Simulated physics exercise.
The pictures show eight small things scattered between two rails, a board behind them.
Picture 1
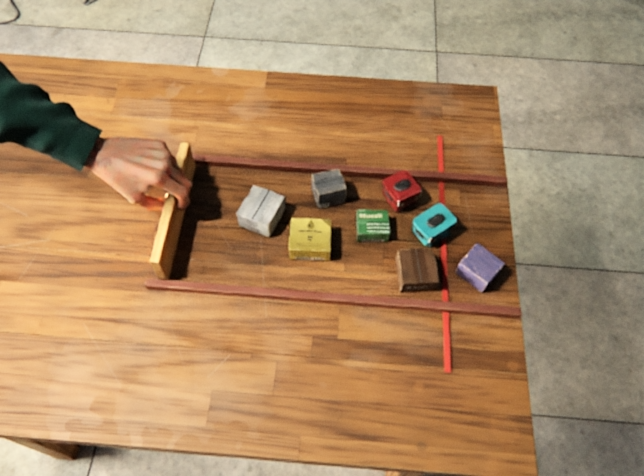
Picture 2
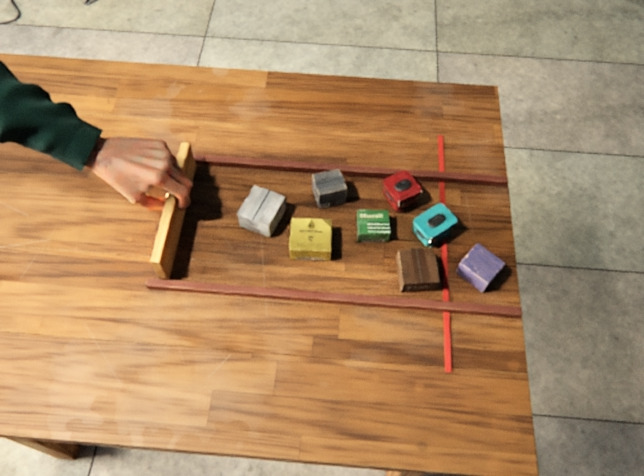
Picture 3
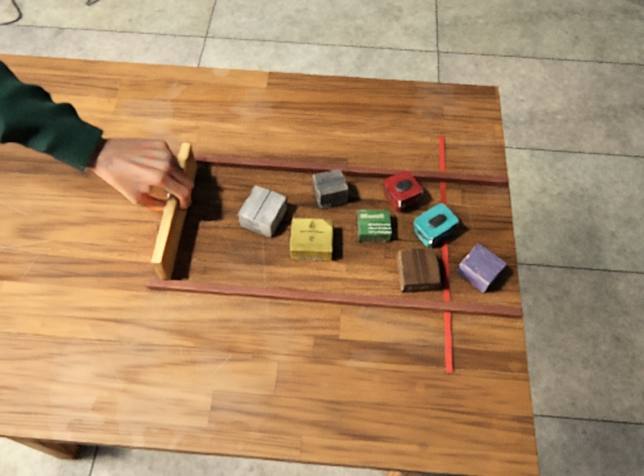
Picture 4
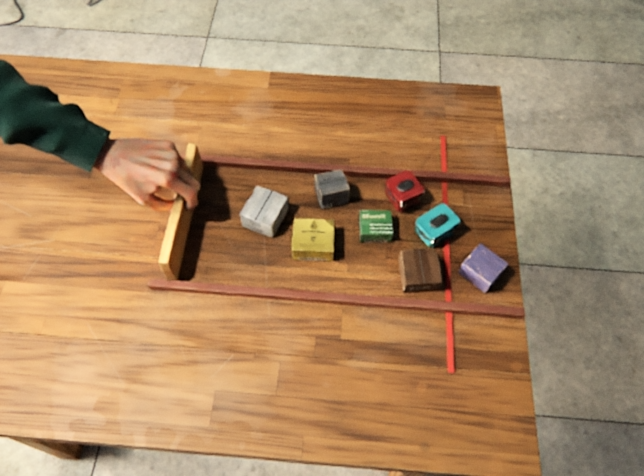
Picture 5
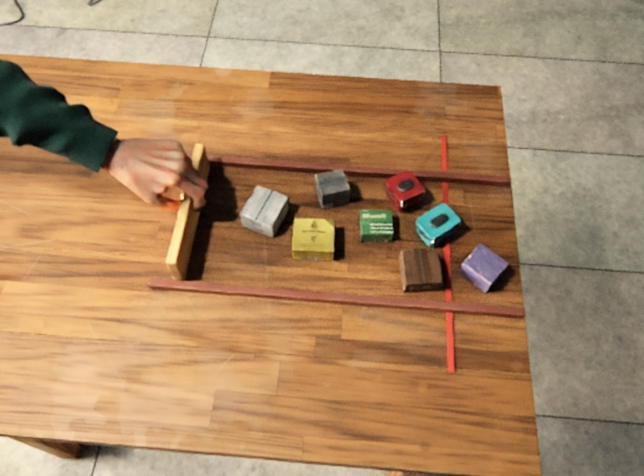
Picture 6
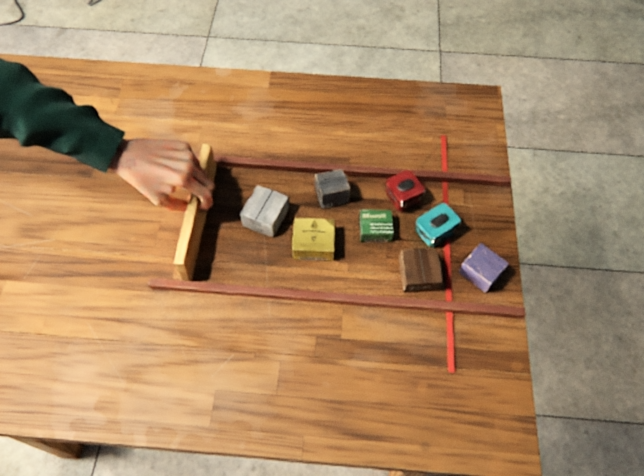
On a wooden table, a hand slid a wooden board slowly to the right between two rails, toward eight small boxes and blocks scattered near a red tape line, which stayed practically still.
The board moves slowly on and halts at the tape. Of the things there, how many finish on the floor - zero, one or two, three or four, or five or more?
One or two finish on the floor.
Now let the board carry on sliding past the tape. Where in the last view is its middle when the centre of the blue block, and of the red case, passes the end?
Near (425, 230), then near (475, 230).
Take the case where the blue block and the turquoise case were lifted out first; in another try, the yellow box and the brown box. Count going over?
0 and 1.
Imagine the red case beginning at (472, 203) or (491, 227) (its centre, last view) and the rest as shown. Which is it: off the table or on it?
Taking the two spots in turn, it stays put and then gets knocked off.
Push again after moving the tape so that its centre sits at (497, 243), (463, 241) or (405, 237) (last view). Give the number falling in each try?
Down on the floor: 5, 2 and 0.
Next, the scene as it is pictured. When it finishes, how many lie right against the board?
3 are in contact with it.
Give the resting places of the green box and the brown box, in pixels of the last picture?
In the last picture the green box sits at (501, 245) while the brown box sits at (507, 280).
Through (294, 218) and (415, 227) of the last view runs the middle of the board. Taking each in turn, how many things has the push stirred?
Counts: 3 and 8.
Soon after, none off yet; blue block at rest near (483, 268); turquoise case at rest near (437, 226); brown box at rest near (420, 270).
Then, none off yet; blue block at rest near (483, 268); turquoise case moved about its own width near (461, 227); brown box moving near (428, 271).
At rest, the number that fall off is one or two; fallen, turquoise case and blue block.
